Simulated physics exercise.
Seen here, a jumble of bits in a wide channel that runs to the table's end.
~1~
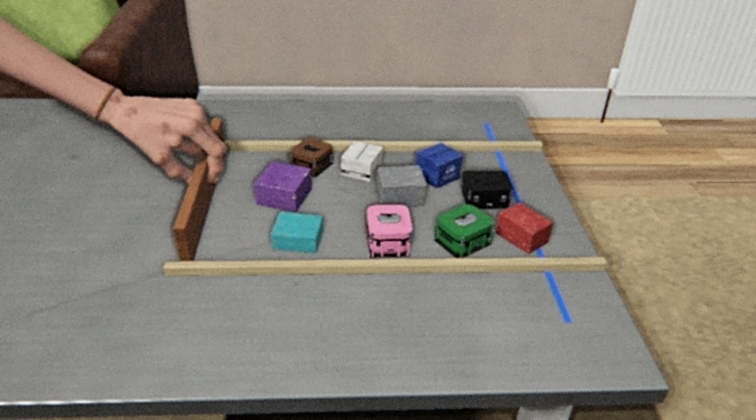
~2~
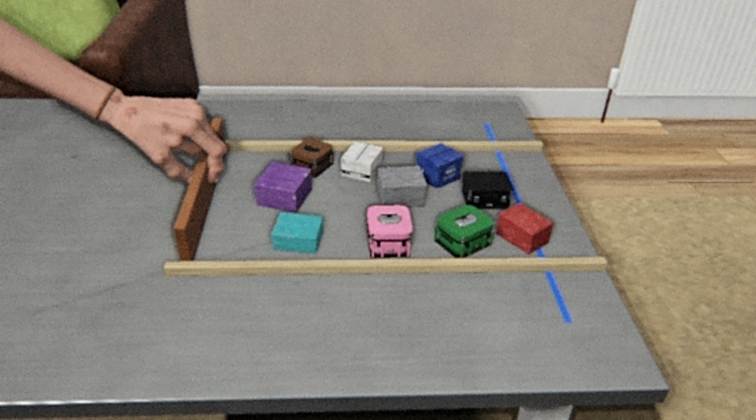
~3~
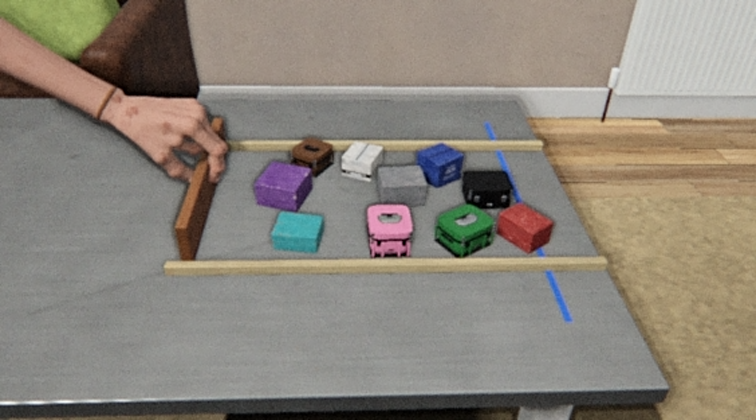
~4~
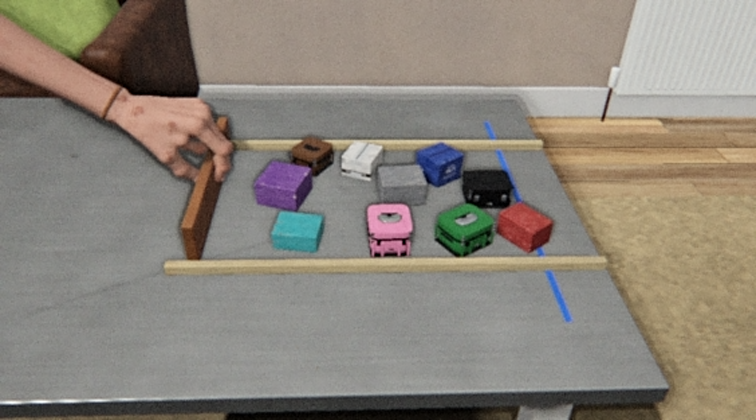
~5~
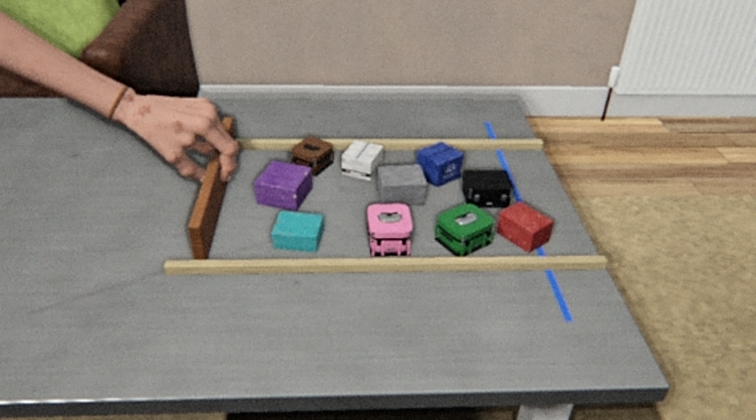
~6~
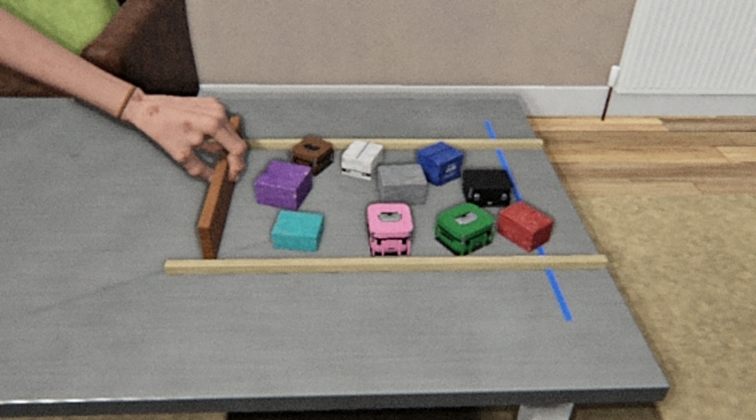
At the start, a hand holds a brown board upright at the left of a channel between two wooden strips, with colourful blocks and cases scattered ahead of it. The board stays nearly still, then the hand slides it slightly to the right. The blocks and cases remain in place, with a gap still between them and the board.
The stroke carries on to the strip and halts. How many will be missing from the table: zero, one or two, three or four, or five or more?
The number that fall off is five or more.
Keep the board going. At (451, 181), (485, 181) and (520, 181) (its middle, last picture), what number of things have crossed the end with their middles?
Past the end: 1, 3 and 6.
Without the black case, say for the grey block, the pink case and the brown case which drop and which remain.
The grey block comes down; the pink case tumbles off; the brown case survives.
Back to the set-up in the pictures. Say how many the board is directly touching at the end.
3 of them.
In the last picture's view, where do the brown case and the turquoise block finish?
The brown case stops around (518, 151); the turquoise block around (556, 227).
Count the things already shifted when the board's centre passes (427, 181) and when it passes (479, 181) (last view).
The counts are 10 and 10.
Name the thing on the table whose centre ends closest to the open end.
The white box.
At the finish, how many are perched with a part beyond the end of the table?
Overhanging: 1.
A little later, none off yet; red block at rest near (525, 226); black case at rest near (486, 189); green case at rest near (465, 229).
Next, none off yet; red block shifted a little near (548, 224); black case shifted a little near (507, 189); green case shifted about its own width near (518, 234).
Later still, one off so far; red block dropping near (592, 348); black case shifted well along near (581, 190); green case shifted well along near (597, 239).
When it is over, the number that fall off is five or more; down, pink case, grey block, blue box, green case, black case and red block.
